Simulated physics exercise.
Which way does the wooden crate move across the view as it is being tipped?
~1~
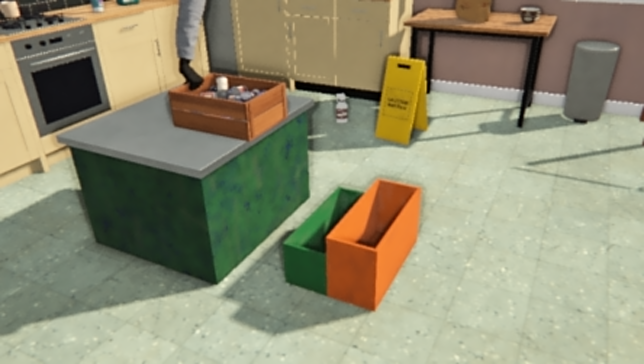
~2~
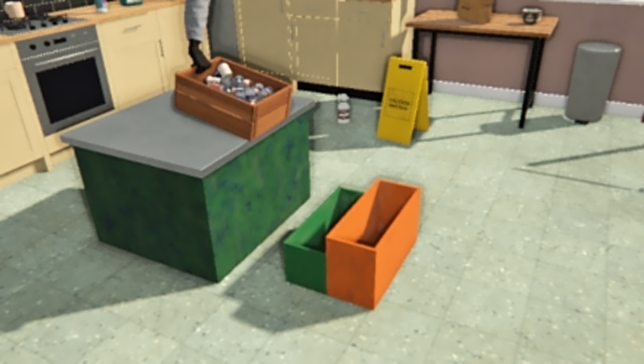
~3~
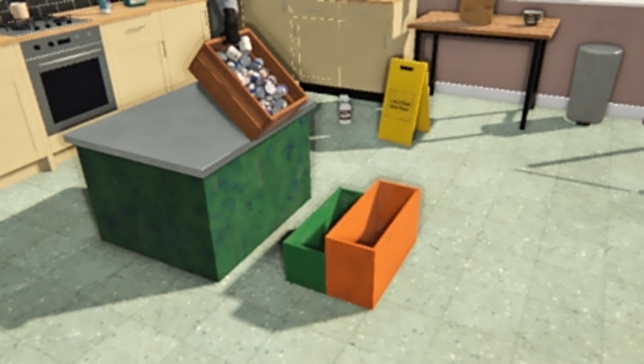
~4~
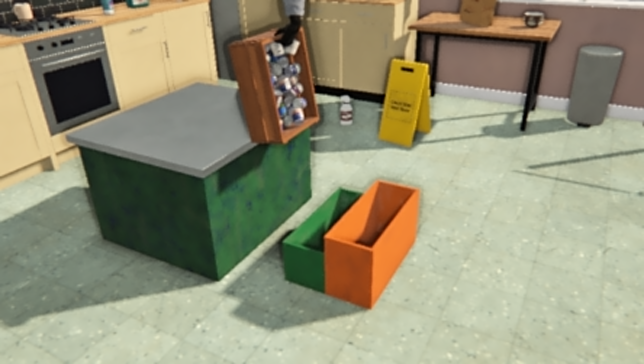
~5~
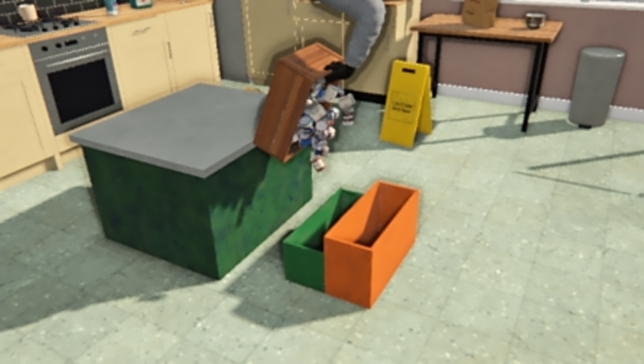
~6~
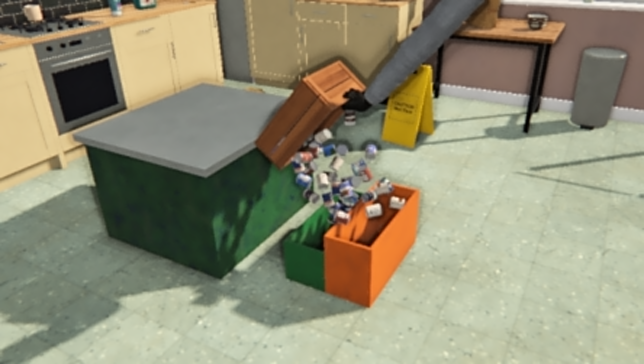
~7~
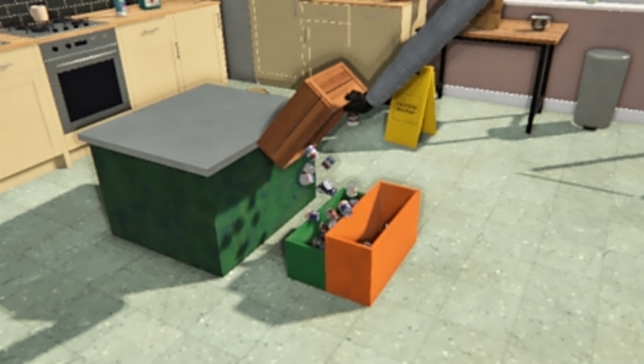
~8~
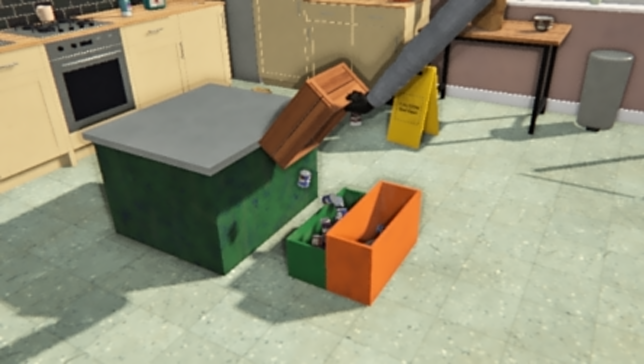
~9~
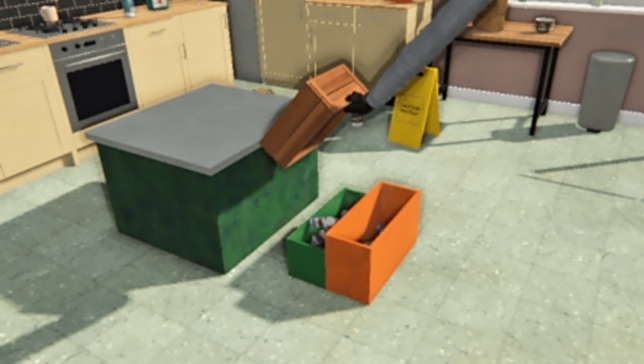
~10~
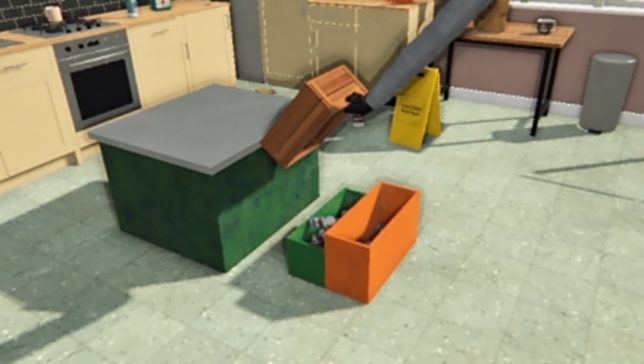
The wooden crate moves to the right, toward the end of the bench.
